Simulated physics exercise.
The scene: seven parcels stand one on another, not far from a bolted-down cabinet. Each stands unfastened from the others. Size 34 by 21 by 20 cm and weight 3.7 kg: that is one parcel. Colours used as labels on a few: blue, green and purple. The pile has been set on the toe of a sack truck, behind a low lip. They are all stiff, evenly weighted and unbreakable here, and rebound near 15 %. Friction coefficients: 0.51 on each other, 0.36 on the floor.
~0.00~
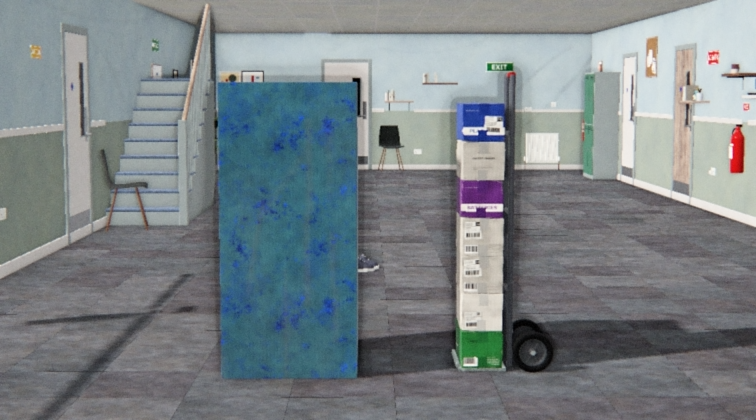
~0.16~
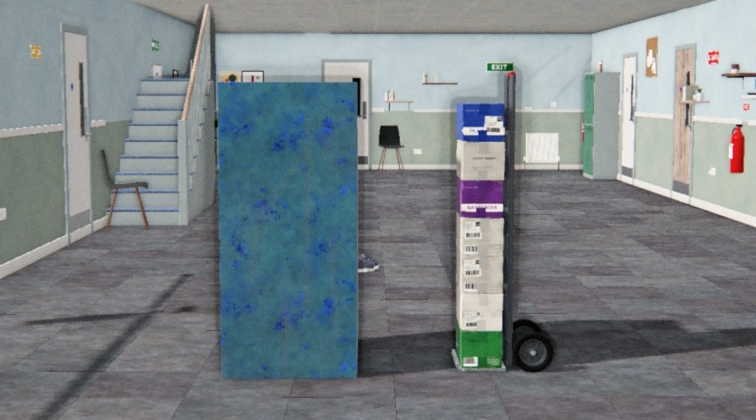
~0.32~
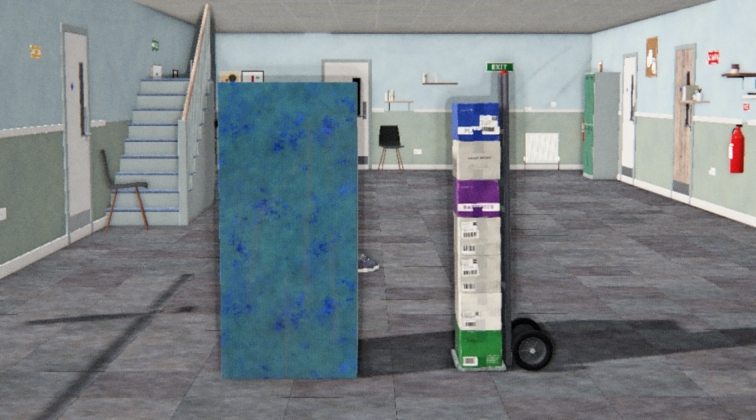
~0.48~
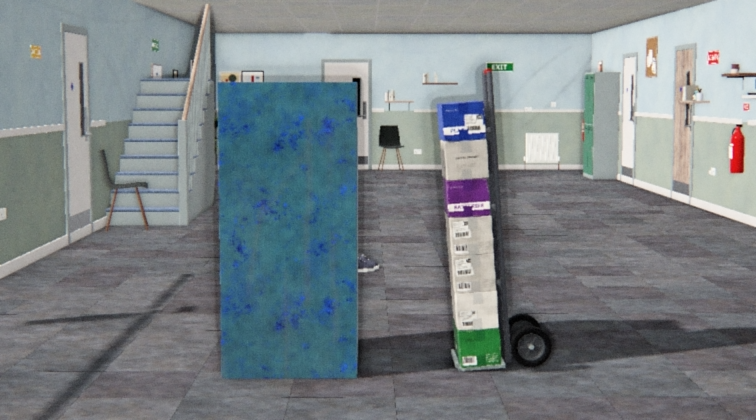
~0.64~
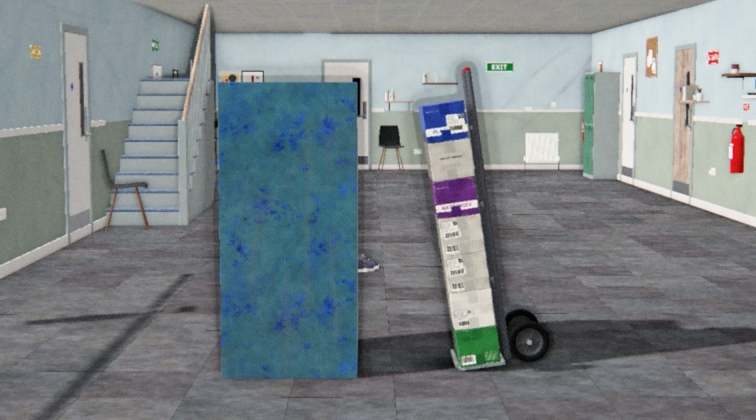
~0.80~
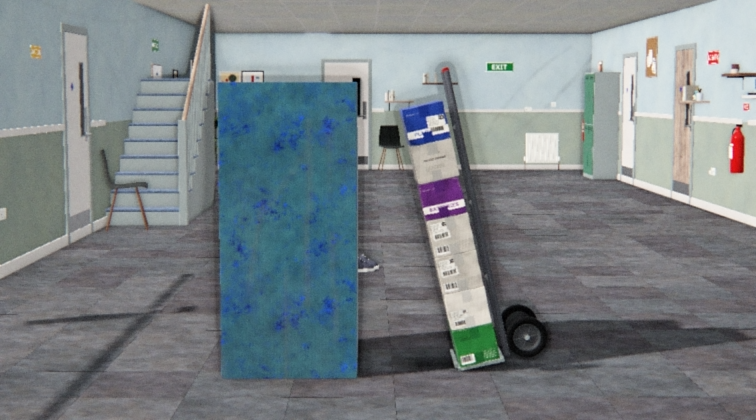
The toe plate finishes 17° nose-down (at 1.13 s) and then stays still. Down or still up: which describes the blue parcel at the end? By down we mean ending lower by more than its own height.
Still up.
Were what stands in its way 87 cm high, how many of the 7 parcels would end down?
The count would be 1.
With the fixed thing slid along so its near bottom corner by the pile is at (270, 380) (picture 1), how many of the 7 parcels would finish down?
That would give 2.
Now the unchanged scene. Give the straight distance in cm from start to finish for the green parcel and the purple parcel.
Green ends up 10 cm away; purple ends up 40 cm away.
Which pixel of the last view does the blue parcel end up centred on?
It ends up at about (383, 132) in the last picture.
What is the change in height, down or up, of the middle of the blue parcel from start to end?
5 centimetres lower, roughly.
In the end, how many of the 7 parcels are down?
Count: 0.
By 0.86 s, none of the 7 parcels down, 7 disturbed; blue parcel tilted 15°; purple parcel tilted 15°.
By 0.96 s, none of the 7 parcels down, 7 disturbed; blue parcel tilted 18°; purple parcel tilted 18°.
By 1.06 s, none of the 7 parcels down, 7 disturbed; blue parcel tilted 23°; green parcel tilted 23°.
When it is over (2.2 s), none of the 7 parcels down, 7 disturbed; blue parcel tilted 24°; purple parcel tilted 24°; green parcel tilted 24°. In pixels of the last frame, middles, blue parcel near (383, 132), purple parcel near (407, 203).
